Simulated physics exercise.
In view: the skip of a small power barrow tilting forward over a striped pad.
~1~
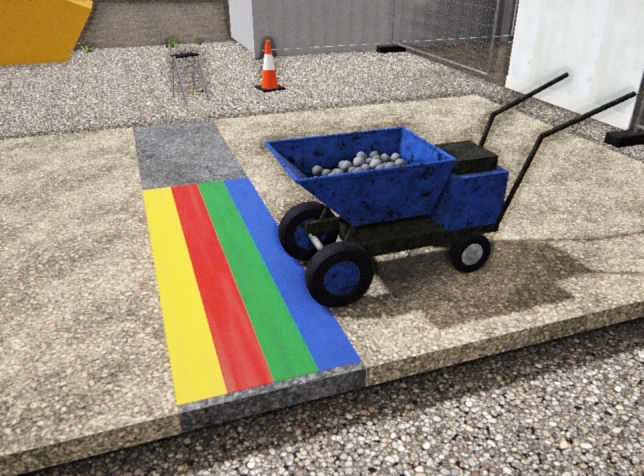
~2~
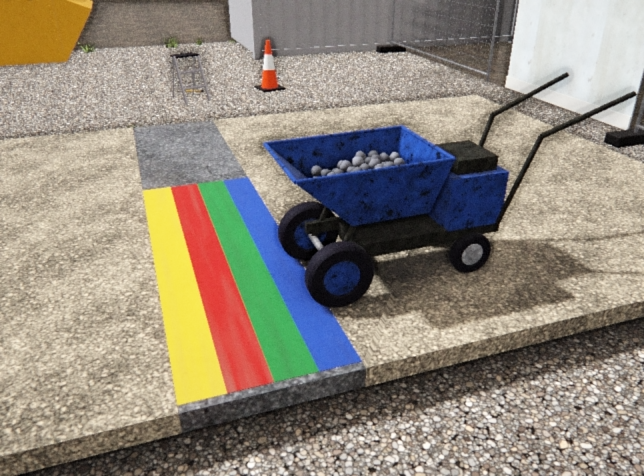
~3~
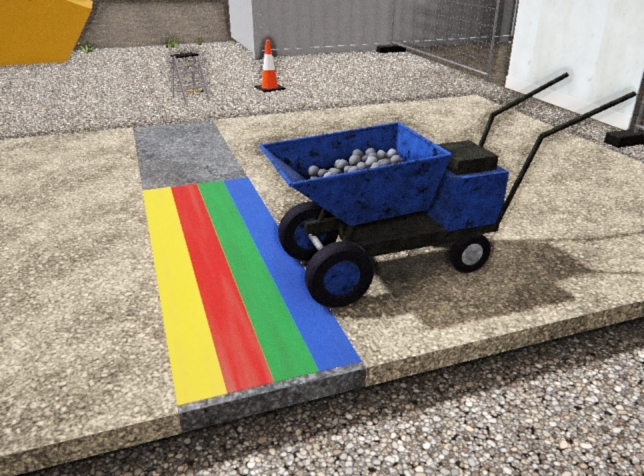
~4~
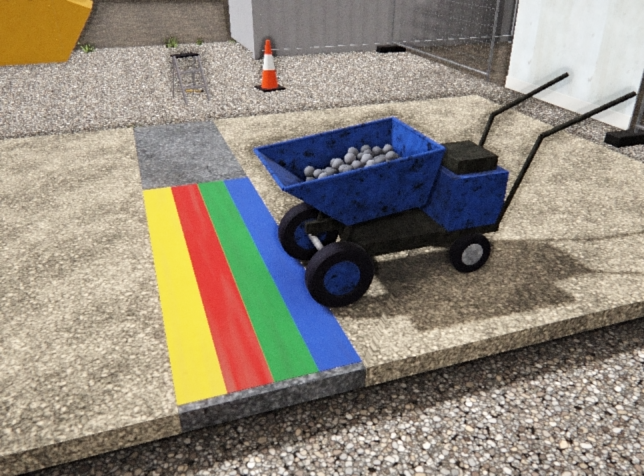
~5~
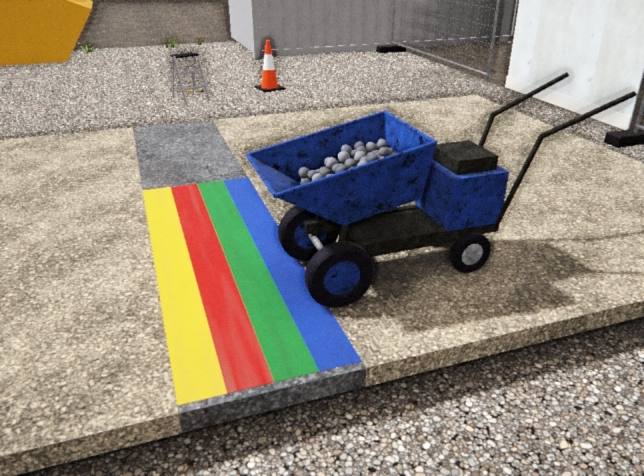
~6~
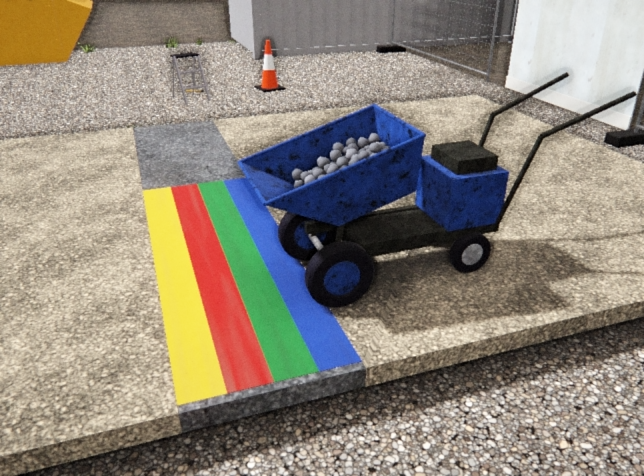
A small blue power barrow with black wheels and handles stands on a pale stone slab beside gravel, seen from slightly above. Round grey cobbles sit in its skip, its front wheels by a pad striped yellow, red, green and blue from left to right, an orange-and-white cone behind. The skip, level at first, tilts slowly forward to the left, while the chassis and camera stay still.
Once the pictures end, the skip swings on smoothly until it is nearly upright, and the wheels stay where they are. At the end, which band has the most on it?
Most lies over the yellow band.
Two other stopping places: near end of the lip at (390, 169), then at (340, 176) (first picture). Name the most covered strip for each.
The first try: The strip in green. The second: That red strip.
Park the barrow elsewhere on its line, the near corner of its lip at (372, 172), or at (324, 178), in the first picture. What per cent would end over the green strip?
About 40 and 0 per cent.
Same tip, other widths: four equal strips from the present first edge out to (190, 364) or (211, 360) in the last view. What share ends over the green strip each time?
Near 0 % and 0 %.
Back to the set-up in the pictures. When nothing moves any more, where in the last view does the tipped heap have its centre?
At about (175, 303).
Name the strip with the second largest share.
It is the red strip.
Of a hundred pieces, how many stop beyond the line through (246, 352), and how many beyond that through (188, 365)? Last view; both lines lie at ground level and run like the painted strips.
About 90 and 50 per cent.
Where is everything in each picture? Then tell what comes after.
In the first frame, lip of the skip near (297, 182), level; top of the load near (381, 171), round cobbles; blue strip near (322, 332); green strip near (281, 340); red strip near (238, 350); yellow strip near (194, 359).
In the second frame, lip of the skip near (296, 183), level; top of the load near (380, 170).
In the third frame, lip of the skip near (291, 185), tipped barely; top of the load near (377, 169).
In the fourth frame, lip of the skip near (284, 190), tipped a little; top of the load near (385, 165).
In the fifth frame, lip of the skip near (275, 196), tipped a little; top of the load near (378, 161).
In the sixth frame, lip of the skip near (266, 204), tipped clearly; top of the load near (369, 154); blue strip near (322, 332); green strip near (281, 340); red strip near (238, 350); yellow strip near (194, 359).
Shortly afterwards, skip tipped steeply; the whole lot in the skip.
Next, skip tipped right over; near two thirds in the skip; a little over the red strip; near a quarter over the yellow strip; only a few off the paint.
Some moments later, skip tipped right over; a little in the skip; a little over the red strip; near half over the yellow strip; near a third off the paint.
In the end, skip tipped right over; a little in the skip; none at all over the blue strip; none at all over the green strip; a little over the red strip; near half over the yellow strip; near a third off the paint.
